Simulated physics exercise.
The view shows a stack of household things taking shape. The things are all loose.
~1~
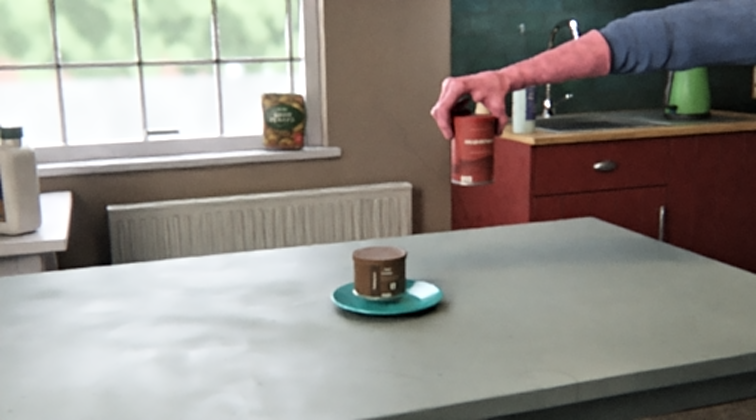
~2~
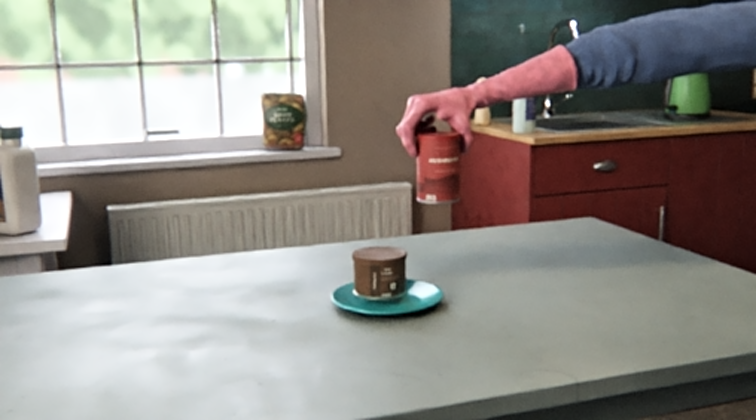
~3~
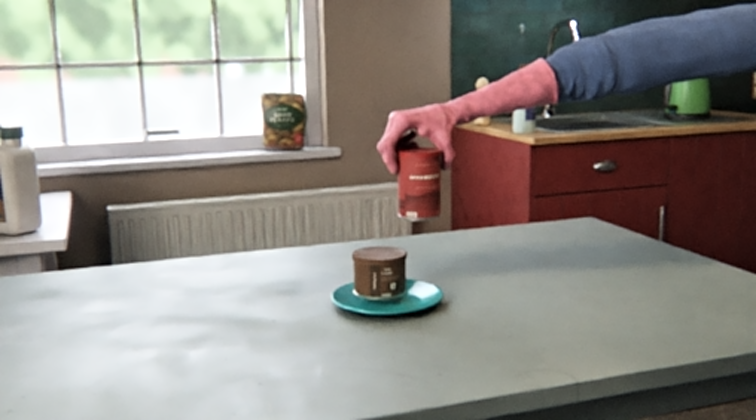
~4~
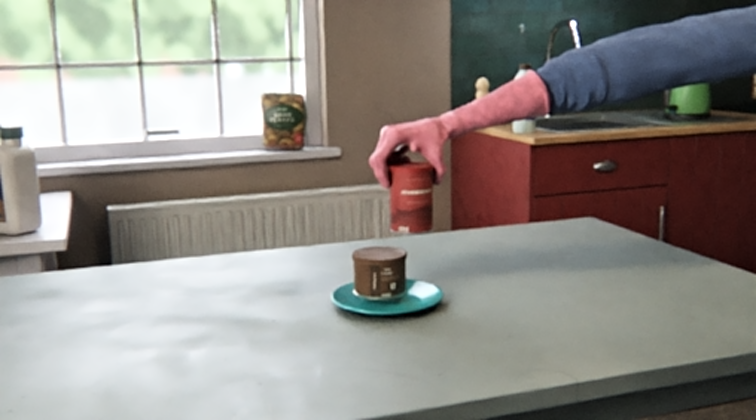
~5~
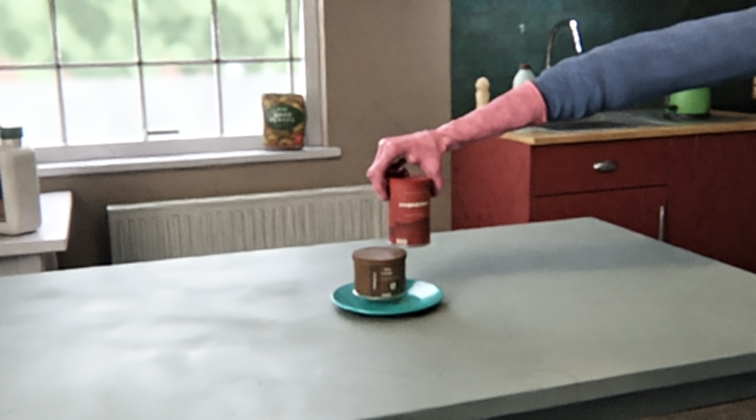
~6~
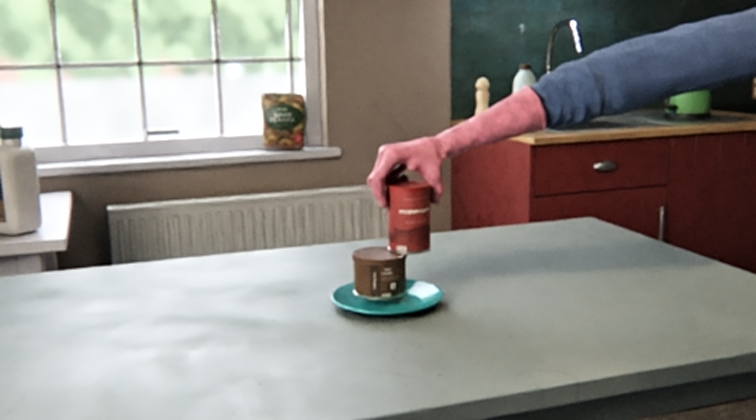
A hand lowering a red tin leftward over a grey table, bringing it down beside a brown tub on a teal plate.
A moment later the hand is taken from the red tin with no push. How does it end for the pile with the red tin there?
In the end the pile has fallen.
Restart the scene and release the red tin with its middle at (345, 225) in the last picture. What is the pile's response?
Topples.
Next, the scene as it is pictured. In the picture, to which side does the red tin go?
Direction of travel: Rightward.
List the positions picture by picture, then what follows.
In the first picture, on its way; red tin (473, 149).
In the second picture, on its way; red tin (439, 167).
In the third picture, on its way; red tin (419, 184).
In the fourth picture, on its way; red tin (411, 198).
In the fifth picture, on its way; red tin (409, 210).
In the sixth picture, in place under the hand; red tin (409, 217).
Then, 0.30 s past the last view, red tin rocked 30° from its first pose near (424, 222).
Then, 0.40 s past the last view, red tin now fallen.
Then, 0.50 s past the last view, things are still on the move.
Then, 0.60 s past the last view, as before.
Finally, fallen, red tin; the other 2 still in place. Final places as the last picture's camera would see them, red tin near (475, 269). The pile comes apart.
